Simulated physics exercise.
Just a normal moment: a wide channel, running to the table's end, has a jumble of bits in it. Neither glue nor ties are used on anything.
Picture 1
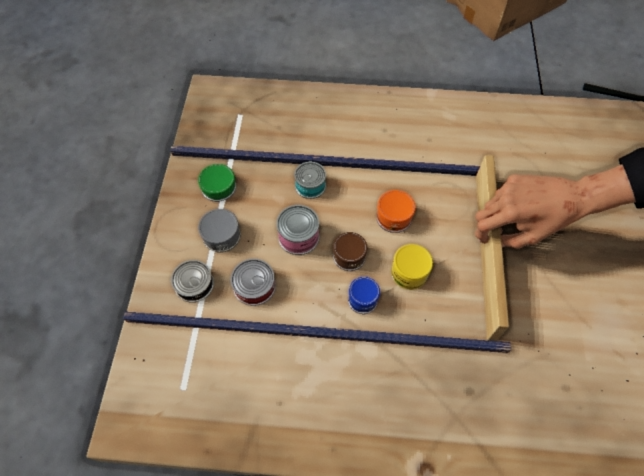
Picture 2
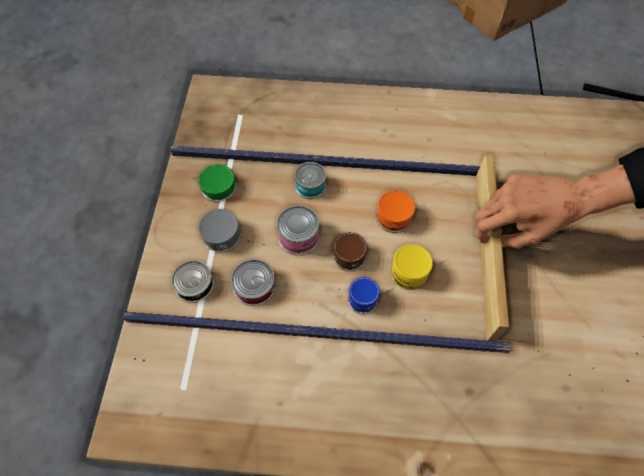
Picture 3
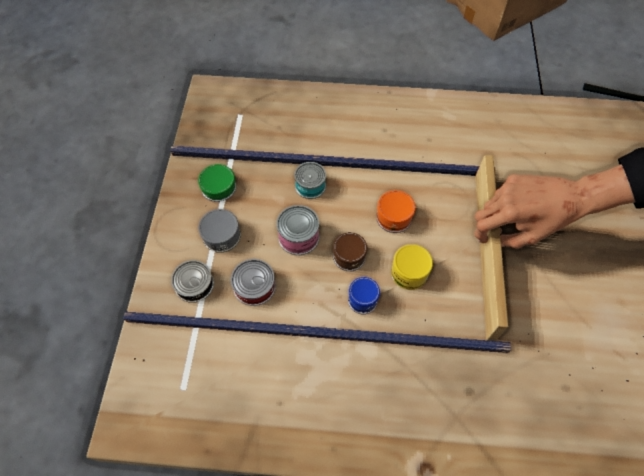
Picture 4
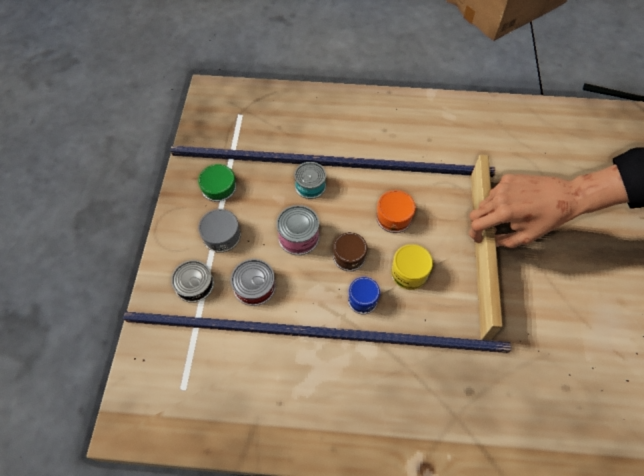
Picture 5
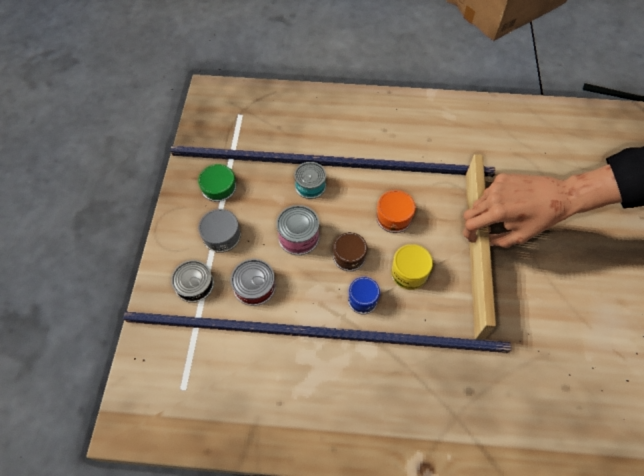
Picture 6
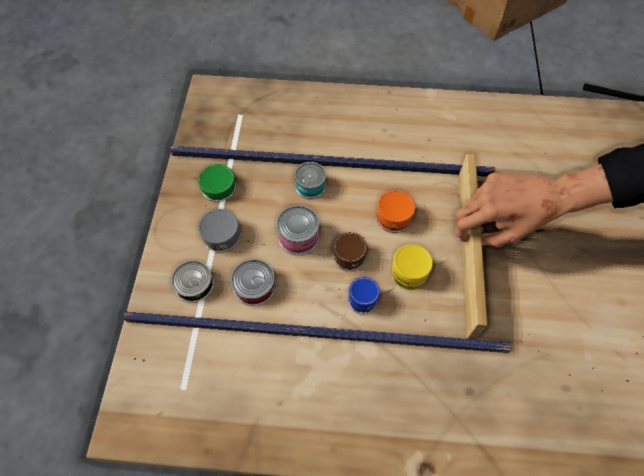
Hand holding a wooden board, then sliding it slightly left along a channel toward scattered coloured pots and tins, which stay still.
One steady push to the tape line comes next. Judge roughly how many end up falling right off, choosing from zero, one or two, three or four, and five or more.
Over the end go only a single one or a pair.
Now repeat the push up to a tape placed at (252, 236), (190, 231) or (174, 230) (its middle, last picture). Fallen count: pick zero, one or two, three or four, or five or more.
Going through the three places in order, the answers are zero; more than four; five or more.
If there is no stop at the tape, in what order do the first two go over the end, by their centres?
That would be the black tin and then the pink pot.
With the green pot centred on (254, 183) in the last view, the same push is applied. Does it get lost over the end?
From that start, the object then is safe.
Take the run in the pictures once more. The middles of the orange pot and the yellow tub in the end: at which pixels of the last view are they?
Result: One about (203, 197), other about (189, 259).
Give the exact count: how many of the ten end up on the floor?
That would be exactly 1.
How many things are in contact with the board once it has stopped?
The count in contact is 5.
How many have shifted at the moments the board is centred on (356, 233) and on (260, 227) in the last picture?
I count 5 first and 10 after.
Soon after, none off yet; black tin at rest near (193, 281); green pot at rest near (218, 183); grey pot at rest near (220, 231).
By the end, the number that fall off is one or two; fallen, black tin.
